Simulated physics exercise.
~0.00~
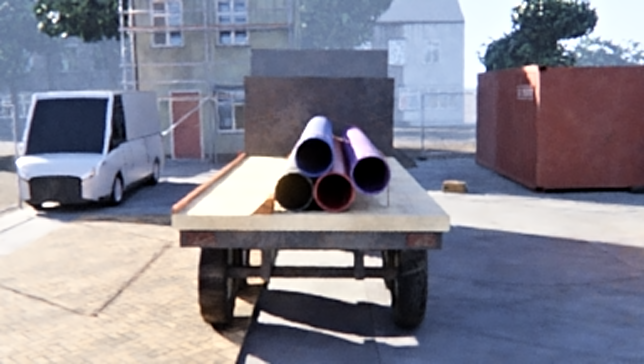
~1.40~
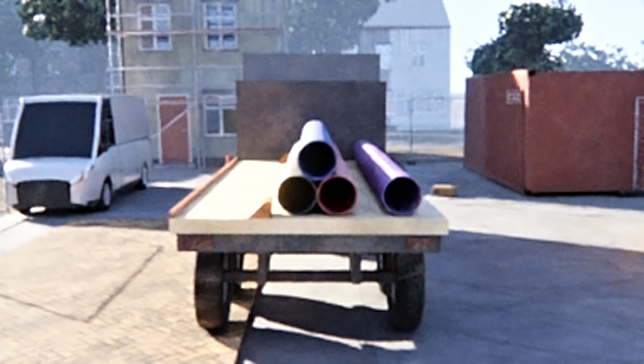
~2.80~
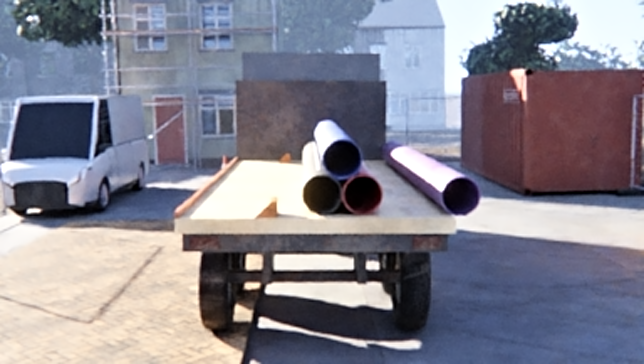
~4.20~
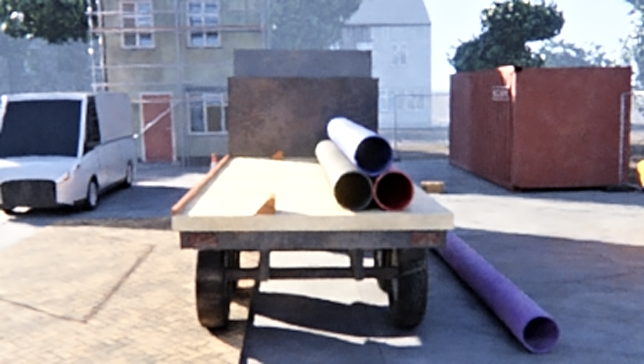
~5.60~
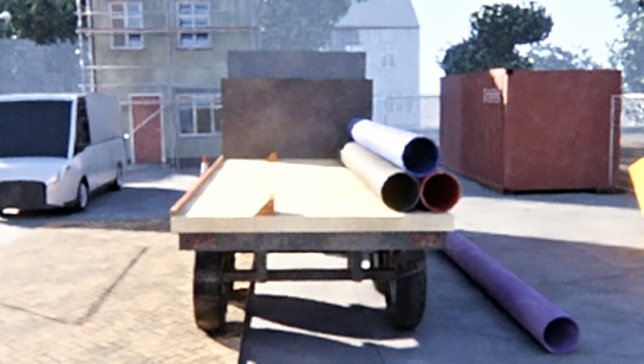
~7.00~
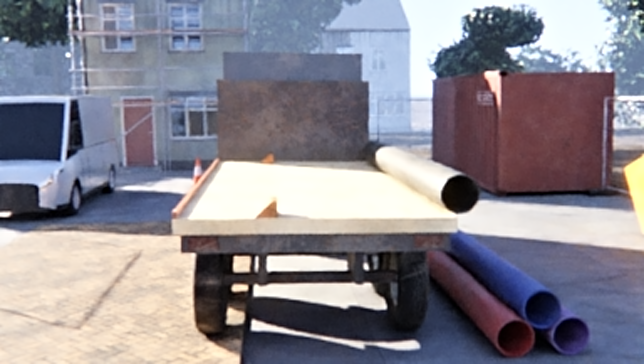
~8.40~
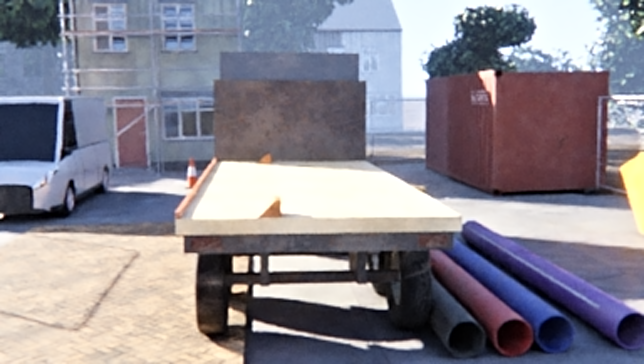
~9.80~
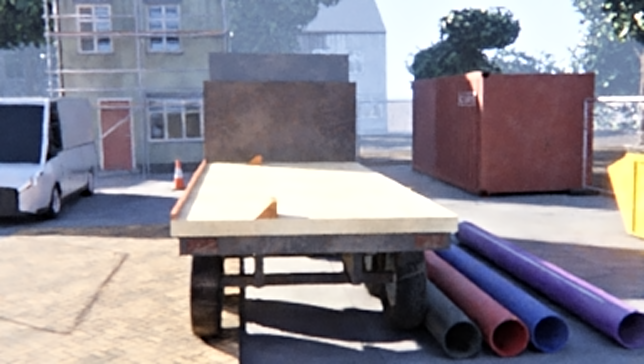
Four coloured pipes rolling right across a parked flatbed, purple dropping first, and all ending side by side on the ground.
